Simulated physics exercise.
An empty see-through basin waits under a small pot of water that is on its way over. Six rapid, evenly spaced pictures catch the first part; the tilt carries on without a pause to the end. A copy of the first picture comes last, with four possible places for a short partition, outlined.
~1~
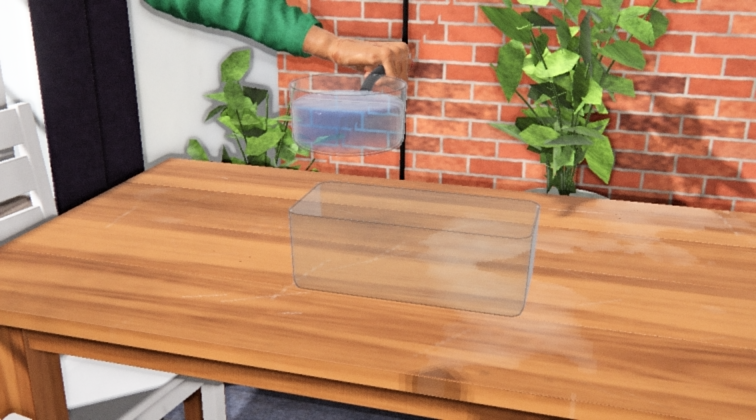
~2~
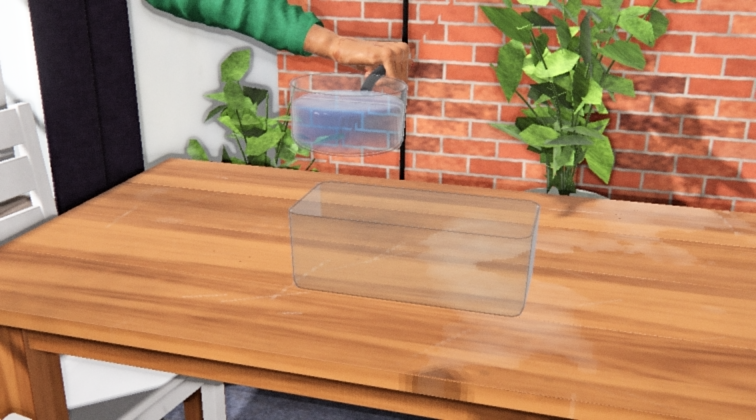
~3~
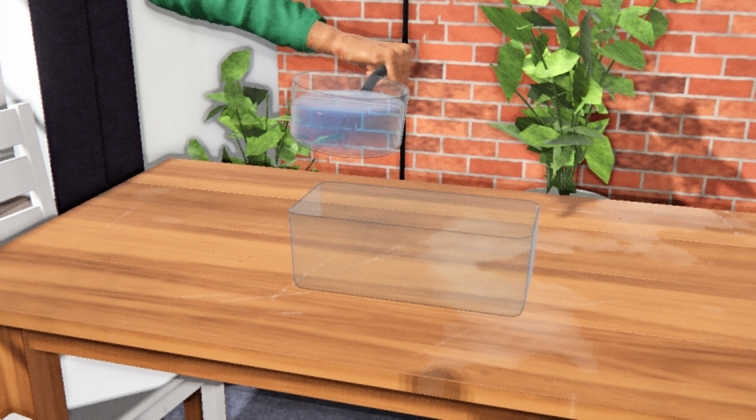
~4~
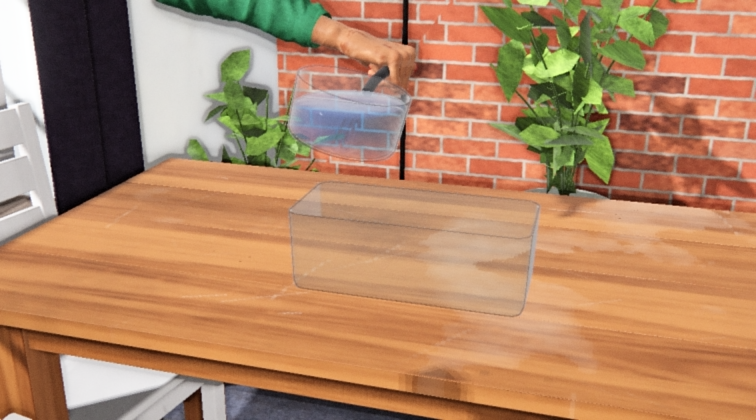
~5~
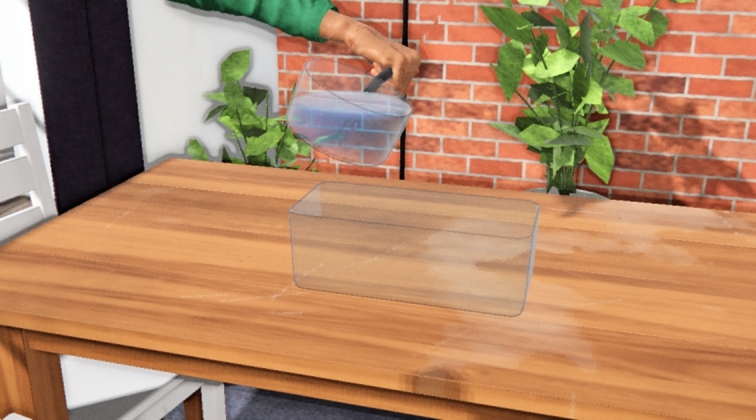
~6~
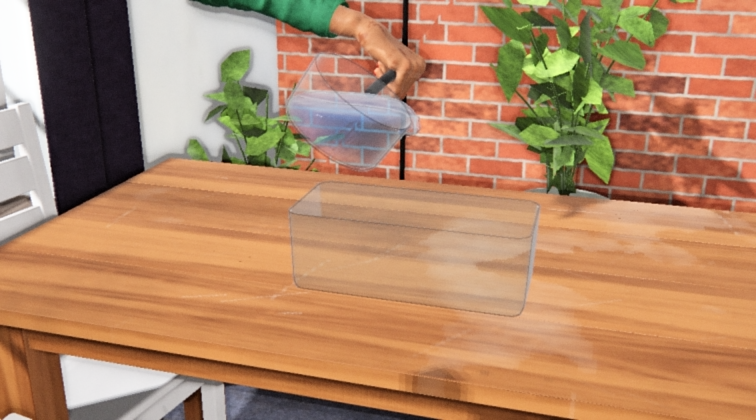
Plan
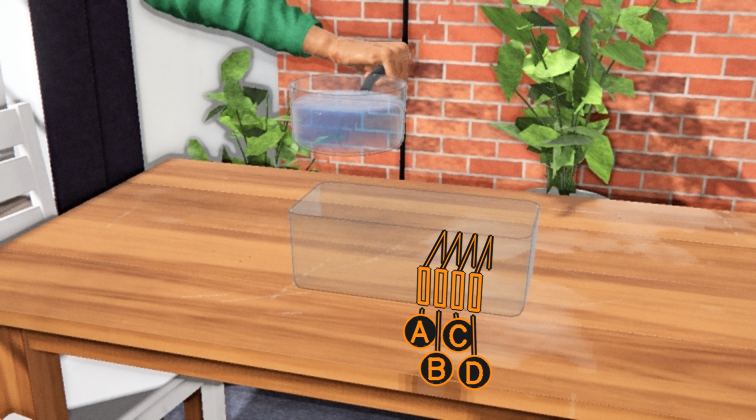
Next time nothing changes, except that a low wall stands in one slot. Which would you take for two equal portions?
A is best.
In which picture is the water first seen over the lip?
In picture 6.
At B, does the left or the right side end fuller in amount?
The left one.
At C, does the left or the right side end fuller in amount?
More ends on the left.
In orange, A at (422, 309); B at (438, 311); C at (455, 314); D at (473, 316).
For slot A, about 50 % ends left of the wall and 48 % right of it.
For slot B, about 73 % ends left of the wall and 23 % right of it; 4 % is lost outside.
For slot C, about 91 % ends left of the wall and 6 % right of it; 4 % is lost outside.
For slot D, about 89 % ends left of the wall and 8 % right of it.
